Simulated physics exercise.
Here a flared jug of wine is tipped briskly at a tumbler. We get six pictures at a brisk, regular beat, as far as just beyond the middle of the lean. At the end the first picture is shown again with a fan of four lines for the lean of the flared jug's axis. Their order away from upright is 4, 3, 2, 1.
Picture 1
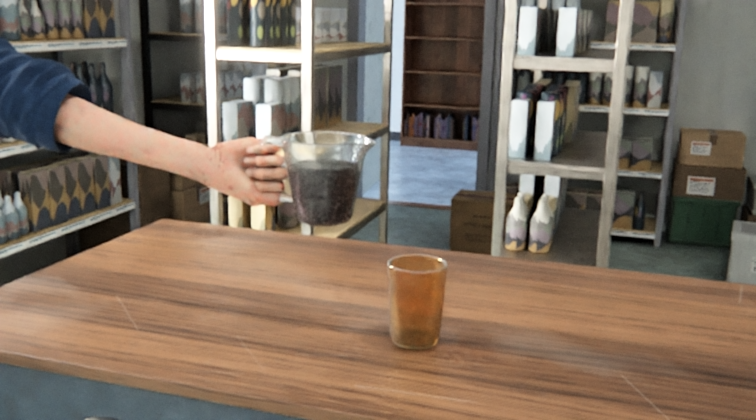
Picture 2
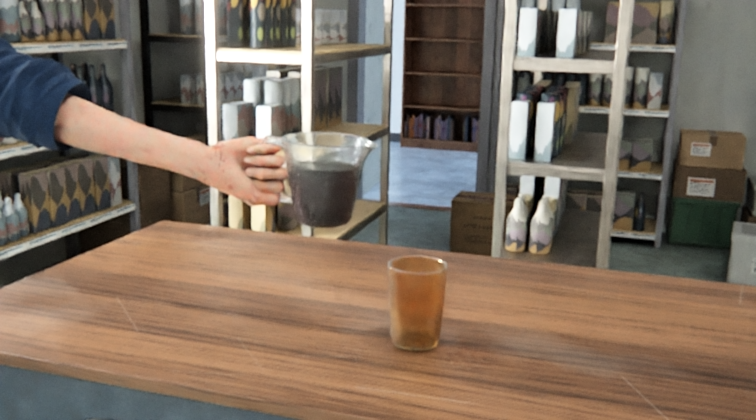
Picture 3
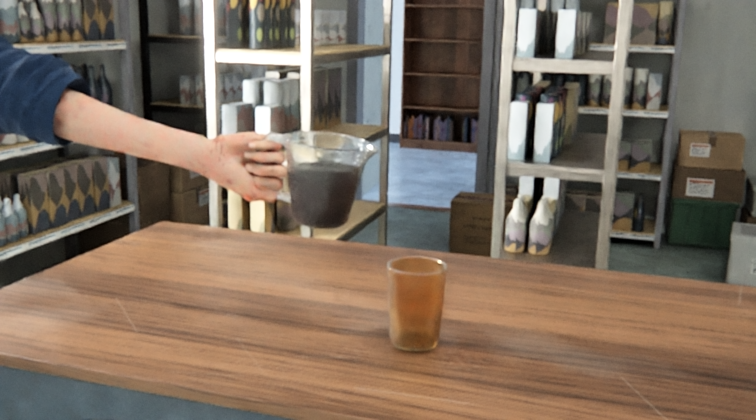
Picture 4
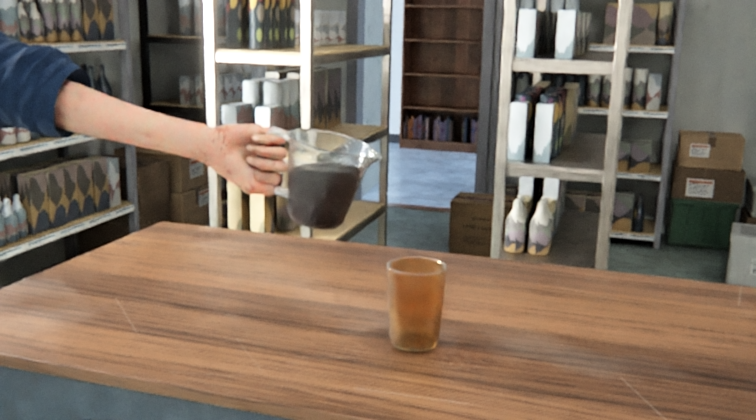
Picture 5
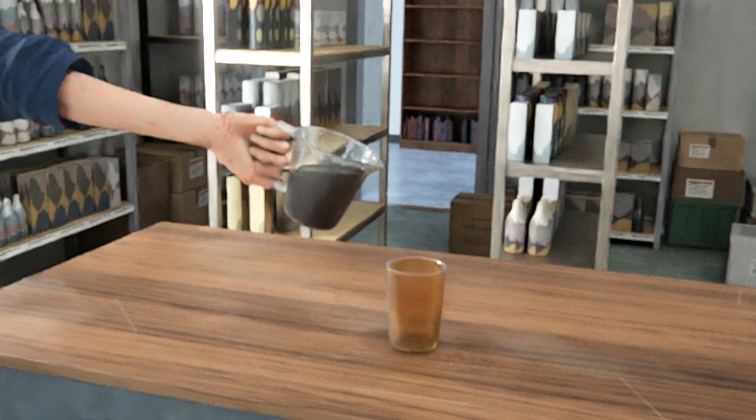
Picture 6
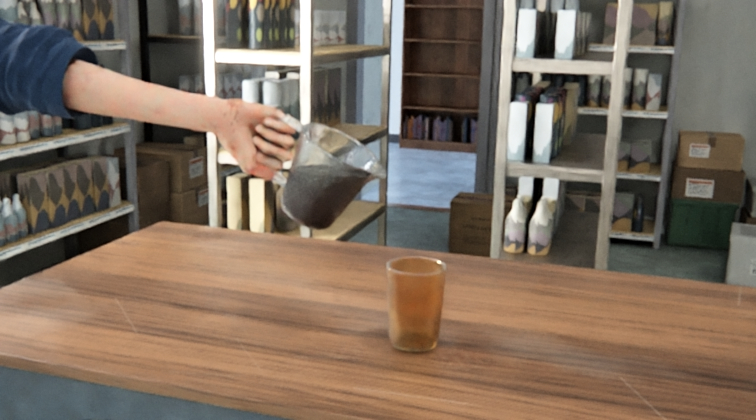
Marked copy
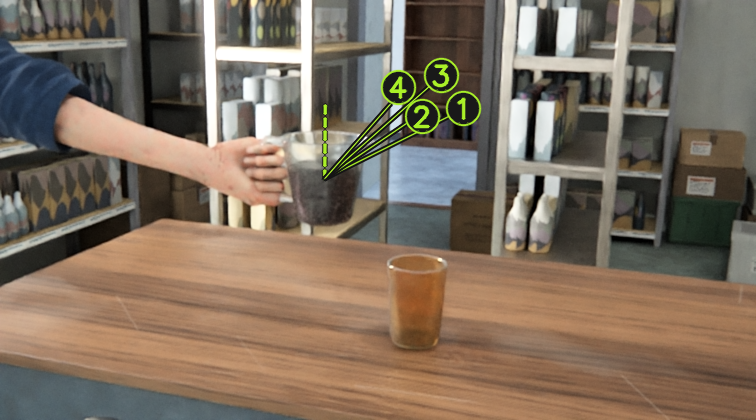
In the video, a hand holds a clear, flared jug of dark liquid upright above a wooden table, near an amber tumbler, then steadily tilts it to the right, with the liquid staying inside the jug.
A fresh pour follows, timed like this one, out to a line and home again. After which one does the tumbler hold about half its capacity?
1 beats the others.
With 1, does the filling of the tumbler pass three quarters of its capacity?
No, less.
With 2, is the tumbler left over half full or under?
Under half.
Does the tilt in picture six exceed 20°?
Yes.
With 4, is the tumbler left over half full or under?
Under.
On the marked copy, 1 at (448, 116); 2 at (406, 123); 3 at (429, 86); 4 at (390, 104).
For line 1, the tumbler ends with about 48 % of what it can hold.
For line 2, the tumbler ends with about 32 % of what it can hold.
For line 3, the tumbler ends with about 19 % of what it can hold.
For line 4, the tumbler ends with about 9 % of what it can hold.
